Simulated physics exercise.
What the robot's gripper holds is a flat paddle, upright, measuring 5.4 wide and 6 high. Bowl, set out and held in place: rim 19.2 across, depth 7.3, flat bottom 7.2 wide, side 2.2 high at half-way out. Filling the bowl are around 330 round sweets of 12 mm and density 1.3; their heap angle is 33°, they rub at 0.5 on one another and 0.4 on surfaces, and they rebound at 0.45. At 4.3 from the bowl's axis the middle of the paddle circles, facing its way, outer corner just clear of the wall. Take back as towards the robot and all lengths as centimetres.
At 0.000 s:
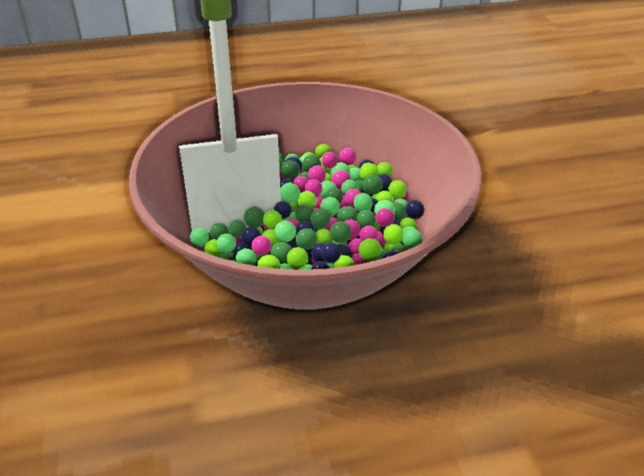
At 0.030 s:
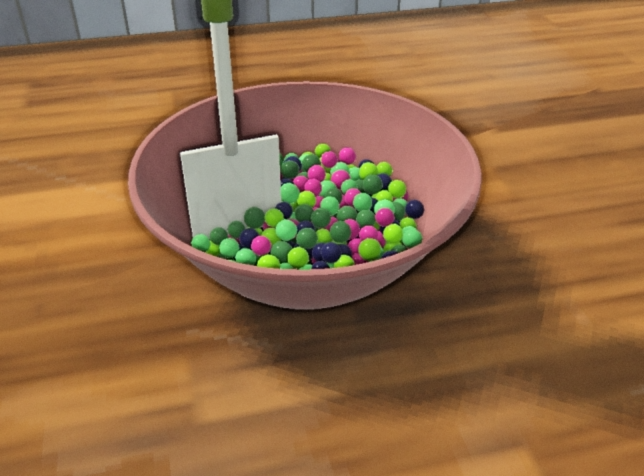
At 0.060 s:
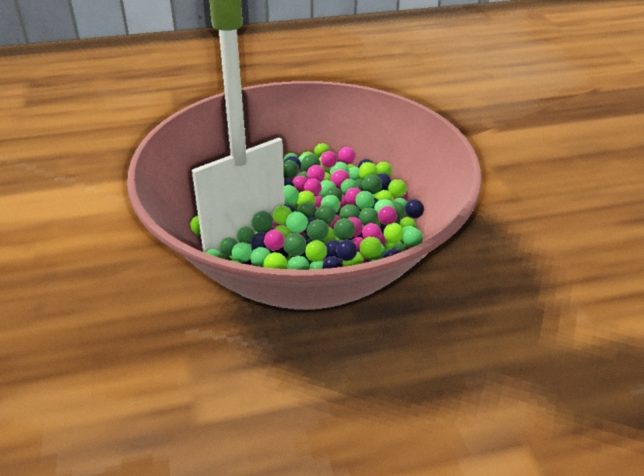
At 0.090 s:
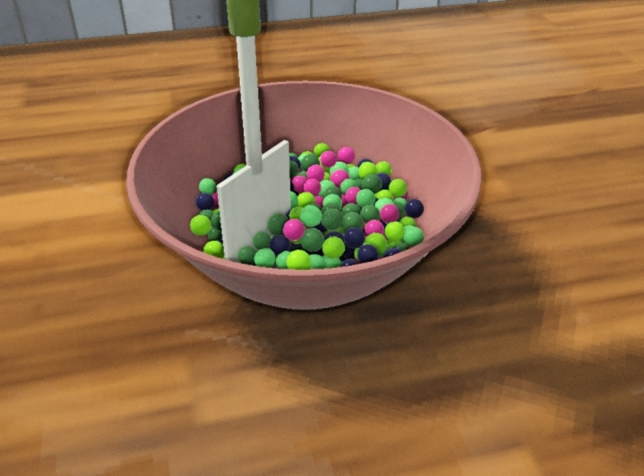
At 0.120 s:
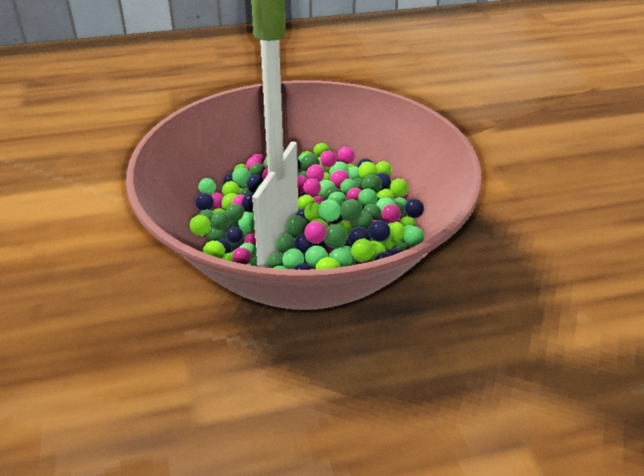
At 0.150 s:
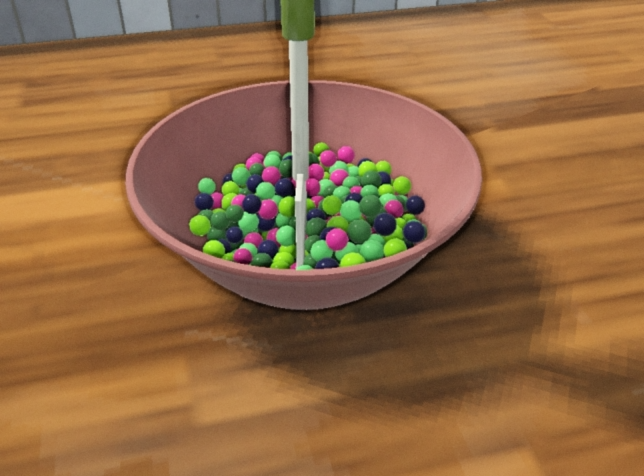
On a wood-grained surface with grey panels behind it, seen from above at an angle by a camera that stays still, a wide pink bowl casts a dark shadow to the right. Green, lime, mint, magenta and navy balls lie inside, beside a pale paddle with a green handle at the left. The paddle sweeps rightward through the balls, turning edge-on near the middle, as balls shift and more show on the left.
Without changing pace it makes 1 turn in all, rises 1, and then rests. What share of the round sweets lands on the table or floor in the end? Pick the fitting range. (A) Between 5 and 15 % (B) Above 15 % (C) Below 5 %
The answer is A.
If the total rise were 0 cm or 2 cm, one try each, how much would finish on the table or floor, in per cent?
Estimates: 10 % and 5 %.
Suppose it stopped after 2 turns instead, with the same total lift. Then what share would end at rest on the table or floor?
10 %.
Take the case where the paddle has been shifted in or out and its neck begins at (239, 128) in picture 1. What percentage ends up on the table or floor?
I'd say around 10 per cent.
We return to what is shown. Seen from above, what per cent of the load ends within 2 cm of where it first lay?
Result: Close to 40 per cent of the load.
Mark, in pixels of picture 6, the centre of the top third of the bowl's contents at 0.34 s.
The top third is centred near (368, 149) in the last picture.
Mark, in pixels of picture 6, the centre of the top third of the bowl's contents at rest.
About (266, 232).
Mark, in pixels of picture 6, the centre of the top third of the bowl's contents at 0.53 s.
The centre is close to (230, 155).
By 0.34 s, 184° round, highest piece 9 above the table; 332 in the bowl, 2 in flight or on the tool.
By 0.53 s, 294° round, highest piece 10 above the table; 319 in the bowl, 9 on the table or floor, 6 in flight or on the tool.
By 0.82 s, 0° round, highest piece 6 above the table; 306 in the bowl, 28 on the table or floor.
By 1.52 s, 0° round, highest piece 6 above the table; 306 in the bowl, 28 on the table or floor.
Final count, 306 in the bowl, 28 on the table or floor. That is 8 % on the table or floor.
